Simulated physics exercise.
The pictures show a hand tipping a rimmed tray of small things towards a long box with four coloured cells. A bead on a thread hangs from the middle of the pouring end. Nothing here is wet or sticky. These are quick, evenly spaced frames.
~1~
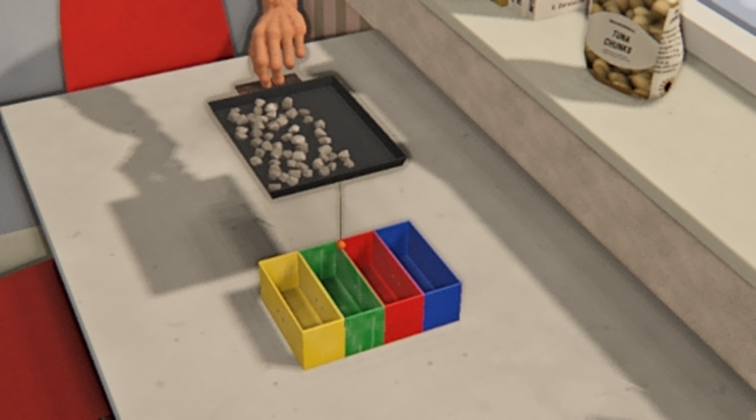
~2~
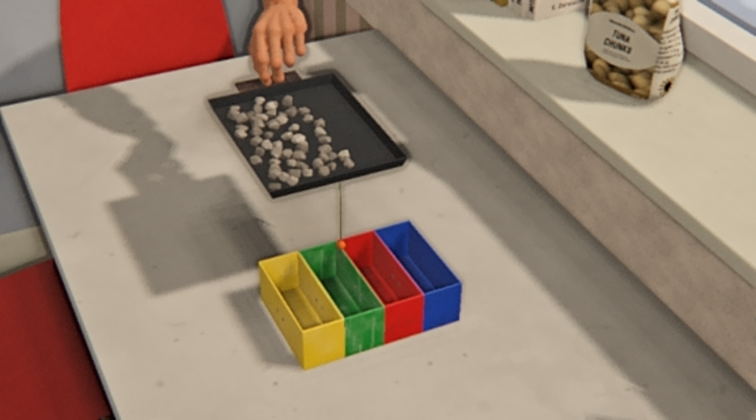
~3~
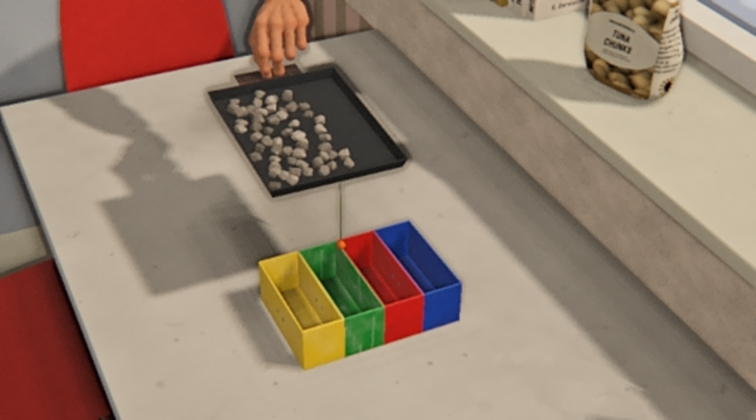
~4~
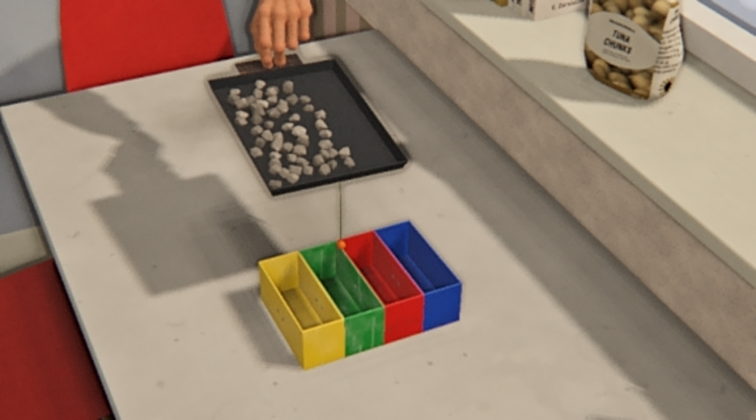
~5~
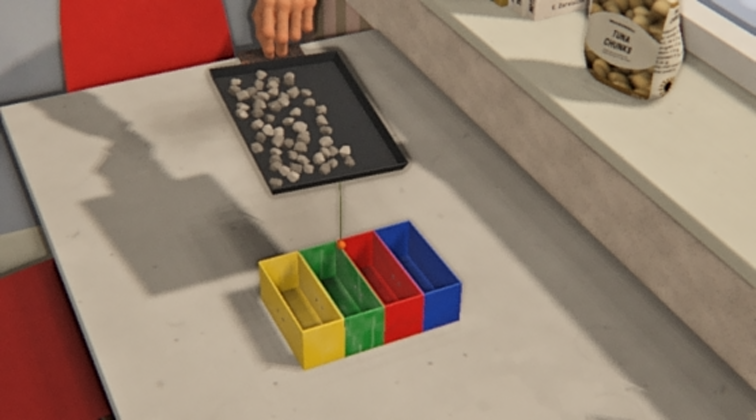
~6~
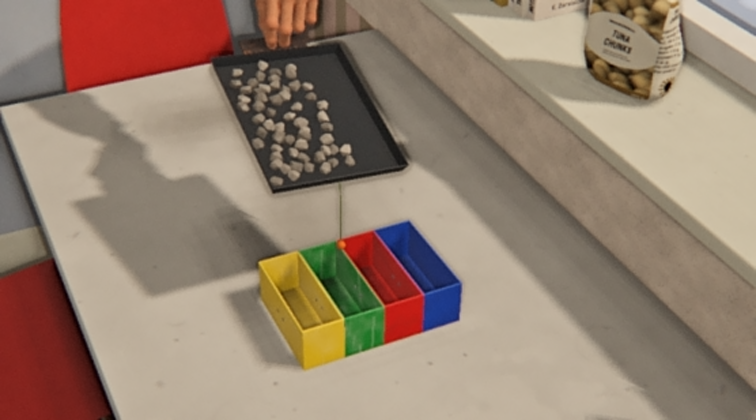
A hand gradually raises the far end of a rimmed tray of small grey lumps, and the near edge tilts slightly toward its right corner, above a still box with yellow, green, red and blue cells.
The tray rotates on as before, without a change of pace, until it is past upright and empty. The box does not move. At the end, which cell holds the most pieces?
The blue cell gets the most.
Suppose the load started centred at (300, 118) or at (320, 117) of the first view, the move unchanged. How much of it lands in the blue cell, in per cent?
First some 70, then 70 per cent.
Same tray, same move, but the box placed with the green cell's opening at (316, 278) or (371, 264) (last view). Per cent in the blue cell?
The first gives 50 %, the second 10 %.
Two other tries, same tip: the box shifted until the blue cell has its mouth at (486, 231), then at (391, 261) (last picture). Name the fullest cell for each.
In turn: The green cell; the blue one.
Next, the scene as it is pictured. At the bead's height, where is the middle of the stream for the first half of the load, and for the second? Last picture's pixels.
Around (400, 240) and then (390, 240).
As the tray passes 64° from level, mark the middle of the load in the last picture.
Around (367, 169).
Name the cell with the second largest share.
Next in line is the red one.
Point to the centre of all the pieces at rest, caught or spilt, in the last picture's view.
Roughly at (400, 289).
Soon, tray tipped steeply; most on the tray; a stray few in the blue cell; a stray few in the red cell; a small part falling or outside the box.
A while on, tray tipped past a quarter turn; about half in the blue cell; about a third in the red cell; a small part in the green cell; a small part falling or outside the box.
Towards the end, tray tipped past a quarter turn; about half in the blue cell; about a third in the red cell; a small part in the green cell; a stray few in the yellow cell; a stray few falling or outside the box.
Finally, tray tipped past a quarter turn; about half in the blue cell; about a third in the red cell; a small part in the green cell; a stray few in the yellow cell; a stray few outside the box.
